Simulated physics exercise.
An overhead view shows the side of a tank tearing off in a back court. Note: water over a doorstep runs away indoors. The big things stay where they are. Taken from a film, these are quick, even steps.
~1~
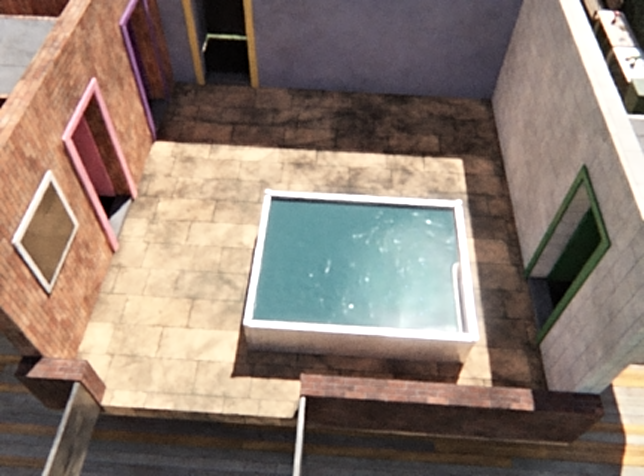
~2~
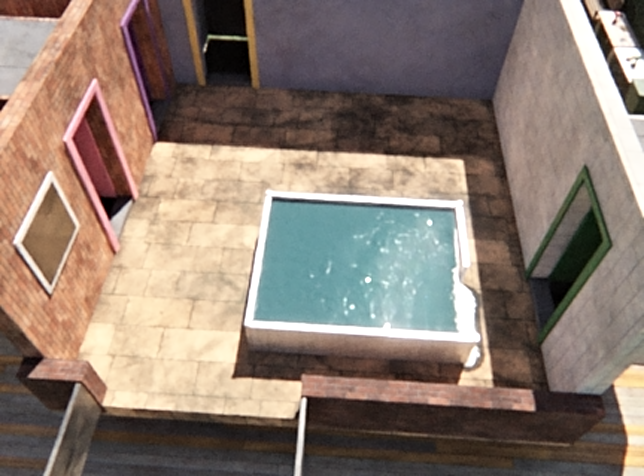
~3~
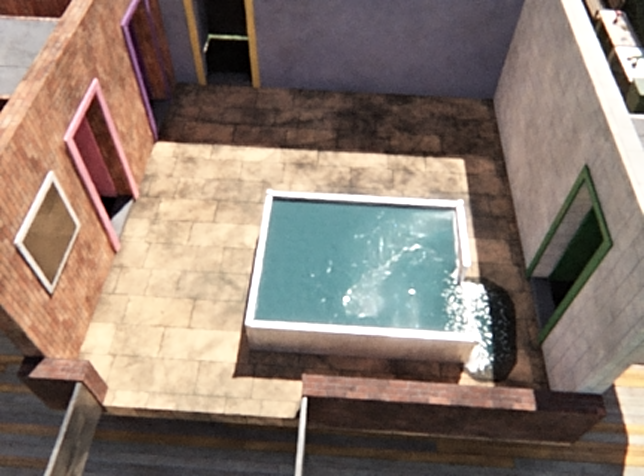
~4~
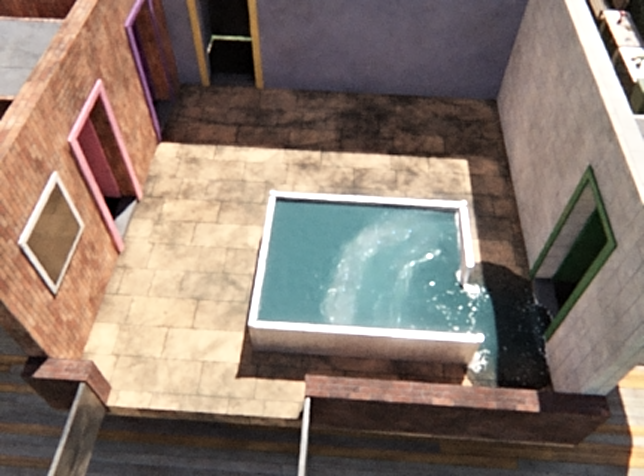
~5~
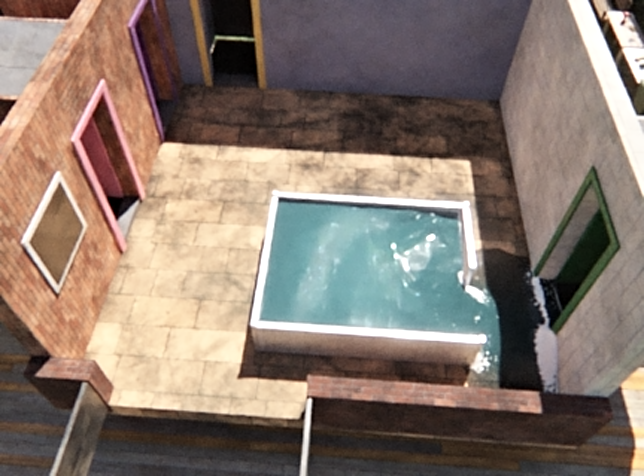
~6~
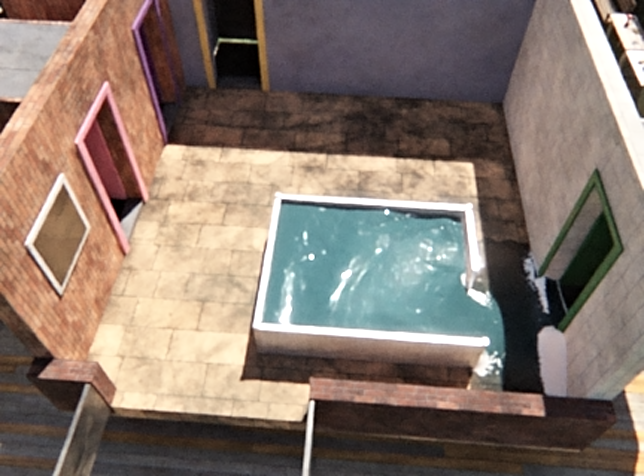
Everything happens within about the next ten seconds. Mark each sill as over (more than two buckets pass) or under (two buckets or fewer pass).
The purple door is under, the yellow door is under, the green door is over, the pink door is under.
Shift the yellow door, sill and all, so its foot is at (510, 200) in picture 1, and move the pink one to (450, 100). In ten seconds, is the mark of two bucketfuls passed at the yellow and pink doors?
Well, the yellow one stays within bounds, and as for the pink one, it stays within bounds.
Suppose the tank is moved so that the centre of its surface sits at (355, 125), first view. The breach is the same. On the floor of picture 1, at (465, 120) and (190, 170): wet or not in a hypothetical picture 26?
Soaked, parched.
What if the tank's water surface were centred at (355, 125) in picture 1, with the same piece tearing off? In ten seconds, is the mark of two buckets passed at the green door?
Result for green door: It doesn't reach it.
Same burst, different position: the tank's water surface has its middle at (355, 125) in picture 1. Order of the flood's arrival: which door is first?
My answer: The green one.
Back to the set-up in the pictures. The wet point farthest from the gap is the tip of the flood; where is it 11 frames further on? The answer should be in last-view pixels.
Roughly at (499, 137).
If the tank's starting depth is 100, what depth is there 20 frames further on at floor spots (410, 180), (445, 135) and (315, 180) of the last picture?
Depths of roughly 2, 6 and 0 per cent.
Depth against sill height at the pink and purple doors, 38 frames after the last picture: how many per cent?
I'd say around 40 and 0 in a hundred.
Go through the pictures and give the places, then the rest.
The water tank at (361, 262) is whole and still, in the first picture.
Water pours out at (460, 318) and has run to (470, 365), in the second picture.
The front is at (497, 291), out from the gap at (460, 318), in the third picture.
The front is at (547, 374), out from the gap at (463, 319), in the fourth picture.
The front is at a hidden place, out from the gap at (466, 320), in the fifth picture.
The front is at (528, 249), out from the gap at (469, 322), in the sixth picture.
A moment on, water covers 10 % of the floor; the purple door not reached, the yellow door not reached, the green door far over two buckets in, the pink door not reached.
Next, water covers 20 % of the floor; the purple door not reached, the yellow door not reached, the green door far over two buckets in, the pink door not reached.
Then, water covers 40 % of the floor; the purple door not reached, the yellow door not reached, the green door far over two buckets in, the pink door not reached.
Later, water covers 65 % of the floor; the purple door not reached, the yellow door wet at the sill, nothing in, the green door far over two buckets in, the pink door wet at the sill, nothing in.
In the end, water covers 90 % of the floor; the purple door wet at the sill, nothing in, the yellow door wet at the sill, nothing in, the green door far over two buckets in, the pink door wet at the sill, nothing in.
